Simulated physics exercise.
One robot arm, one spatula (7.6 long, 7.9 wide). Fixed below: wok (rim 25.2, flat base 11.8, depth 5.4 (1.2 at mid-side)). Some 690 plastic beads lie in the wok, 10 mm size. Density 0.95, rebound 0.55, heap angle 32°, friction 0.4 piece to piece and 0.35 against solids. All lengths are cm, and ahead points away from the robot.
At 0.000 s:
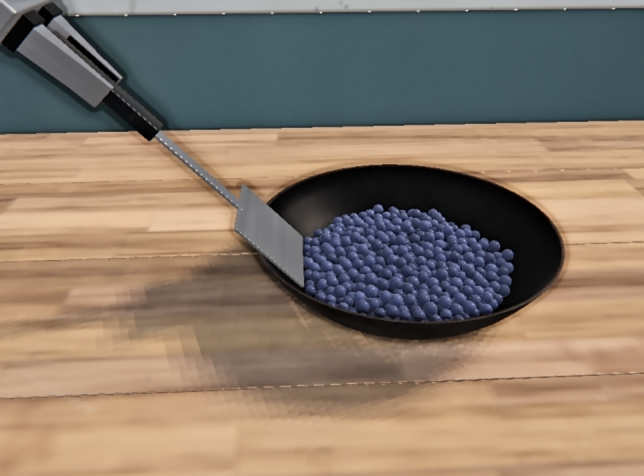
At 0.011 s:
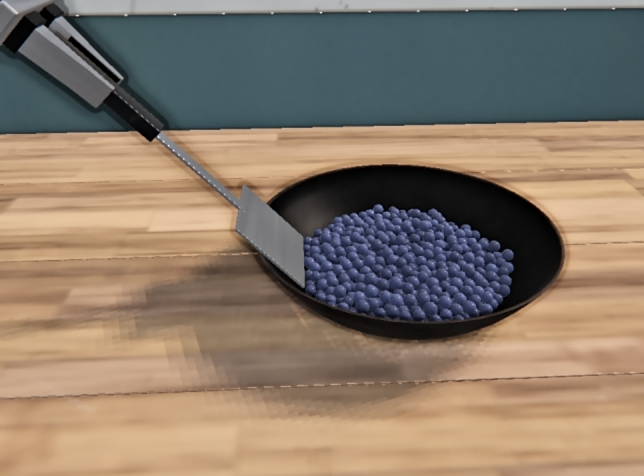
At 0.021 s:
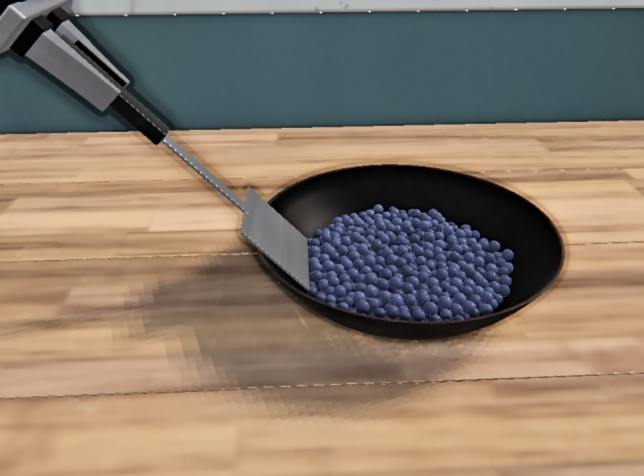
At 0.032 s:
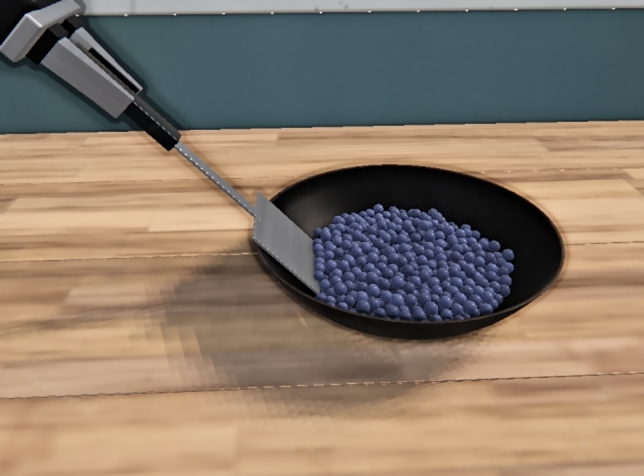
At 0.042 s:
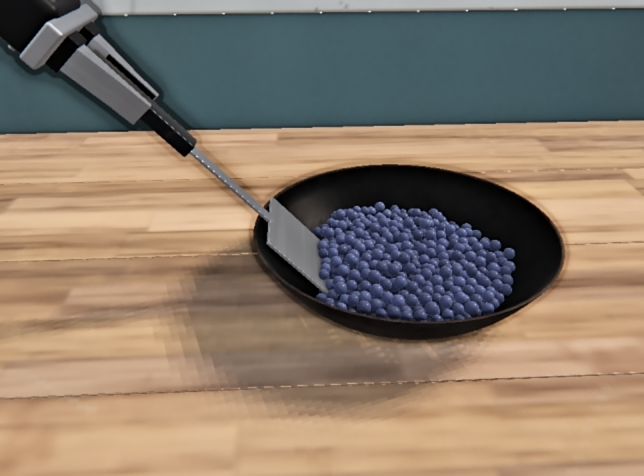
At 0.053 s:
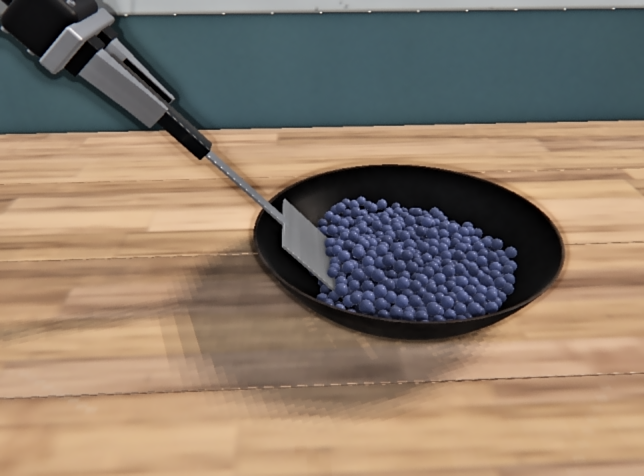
The footage shows a robot arm holding a spatula at the left side of a black wok of small blue beads on a wooden surface. The blade moves slightly rightward into the pan, nudging the nearest beads into a slightly higher heap.
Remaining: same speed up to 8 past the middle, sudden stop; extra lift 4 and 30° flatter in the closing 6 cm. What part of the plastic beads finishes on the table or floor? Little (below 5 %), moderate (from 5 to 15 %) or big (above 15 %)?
On the table or floor the share is big, above 15 %.
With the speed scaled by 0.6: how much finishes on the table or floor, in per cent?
Some 15 per cent.
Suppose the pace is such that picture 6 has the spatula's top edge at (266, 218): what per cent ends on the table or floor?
About 15 per cent.
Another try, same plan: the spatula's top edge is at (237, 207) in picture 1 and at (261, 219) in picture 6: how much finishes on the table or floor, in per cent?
Some 10 per cent.
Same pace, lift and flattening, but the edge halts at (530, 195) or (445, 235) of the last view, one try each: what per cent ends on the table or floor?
Some 35 and 5 per cent.
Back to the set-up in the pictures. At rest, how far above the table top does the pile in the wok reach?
Roughly 4.5 cm.
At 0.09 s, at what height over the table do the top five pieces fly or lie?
About 6 cm.
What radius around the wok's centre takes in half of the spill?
About 38 cm.
After 0.09 s, sloping 48°, highest piece 7 above the table; 693 in the wok.
After 0.13 s, sloping 40°, highest piece 8 above the table; 693 in the wok.
After 0.35 s, sloping 18°, highest piece 10 above the table; 540 in the wok, 78 on the table or floor, 75 on the blade or in flight.
After 1.40 s, sloping 18°, highest piece 4 above the table; 540 in the wok, 153 on the table or floor.
At rest, 540 in the wok, 153 on the table or floor. That is 22 % on the table or floor.
